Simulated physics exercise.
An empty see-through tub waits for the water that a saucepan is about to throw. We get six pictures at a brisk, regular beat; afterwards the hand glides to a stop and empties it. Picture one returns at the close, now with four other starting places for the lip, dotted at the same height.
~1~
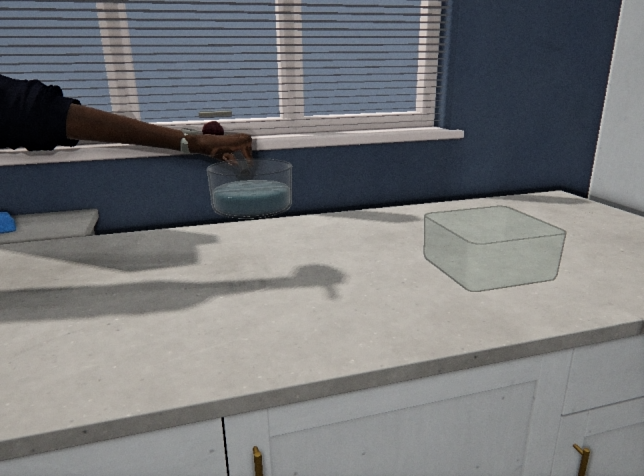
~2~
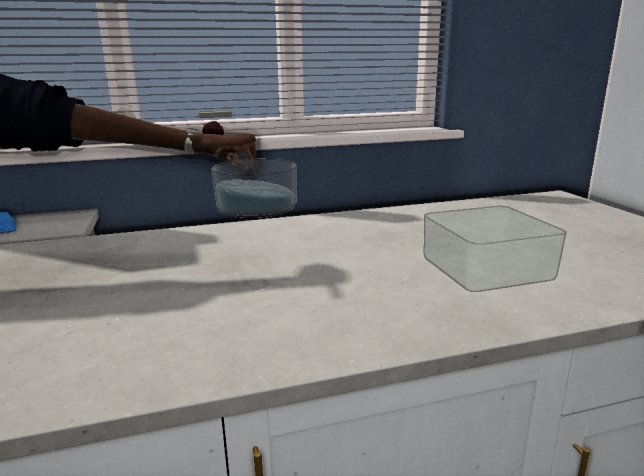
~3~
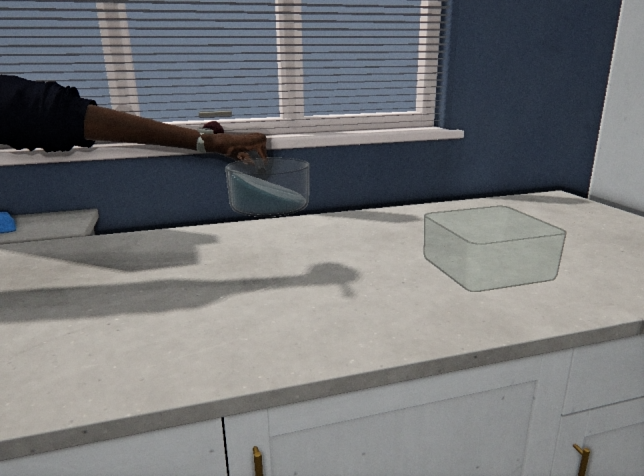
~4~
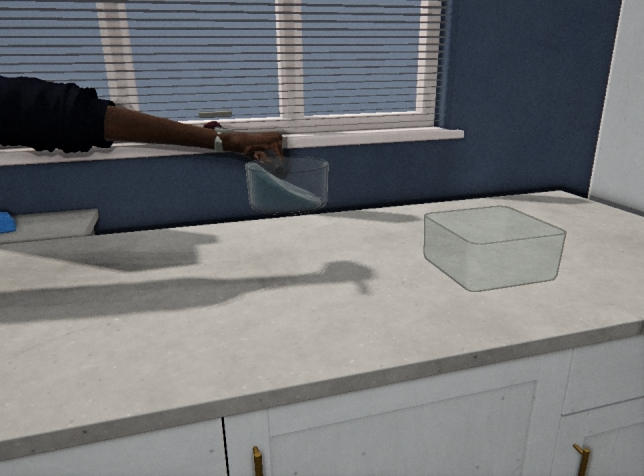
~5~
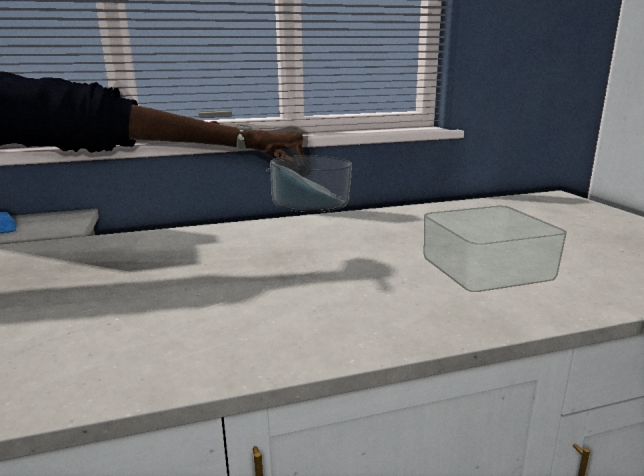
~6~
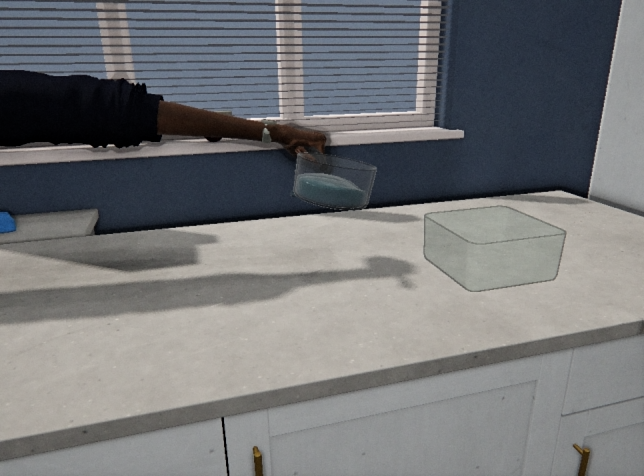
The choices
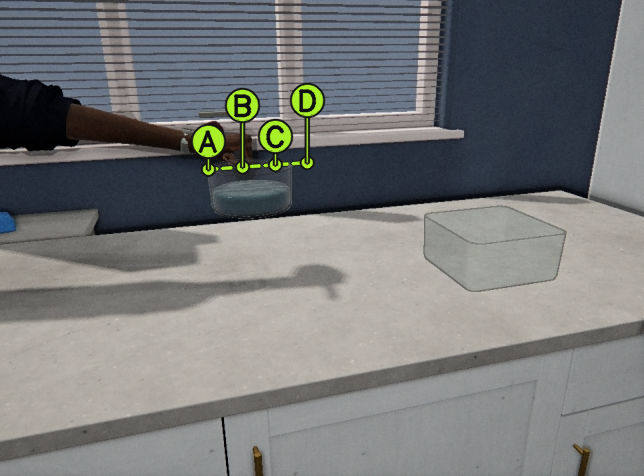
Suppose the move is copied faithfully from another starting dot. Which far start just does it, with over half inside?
The limit is D.
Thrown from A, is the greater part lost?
Yes, it does.
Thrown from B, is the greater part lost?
Yes.
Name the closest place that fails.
That would be C.
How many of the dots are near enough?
One.
On the marked copy, A at (208, 169); B at (242, 167); C at (275, 164); D at (307, 162).
With A, about 1 % lands in the tub, 99 % falls short.
With B, about 9 % lands in the tub, 88 % falls short and 3 % goes beside or beyond.
With C, about 34 % lands in the tub, 60 % falls short and 5 % goes beside or beyond.
With D, about 63 % lands in the tub, 35 % falls short and 3 % goes beside or beyond.
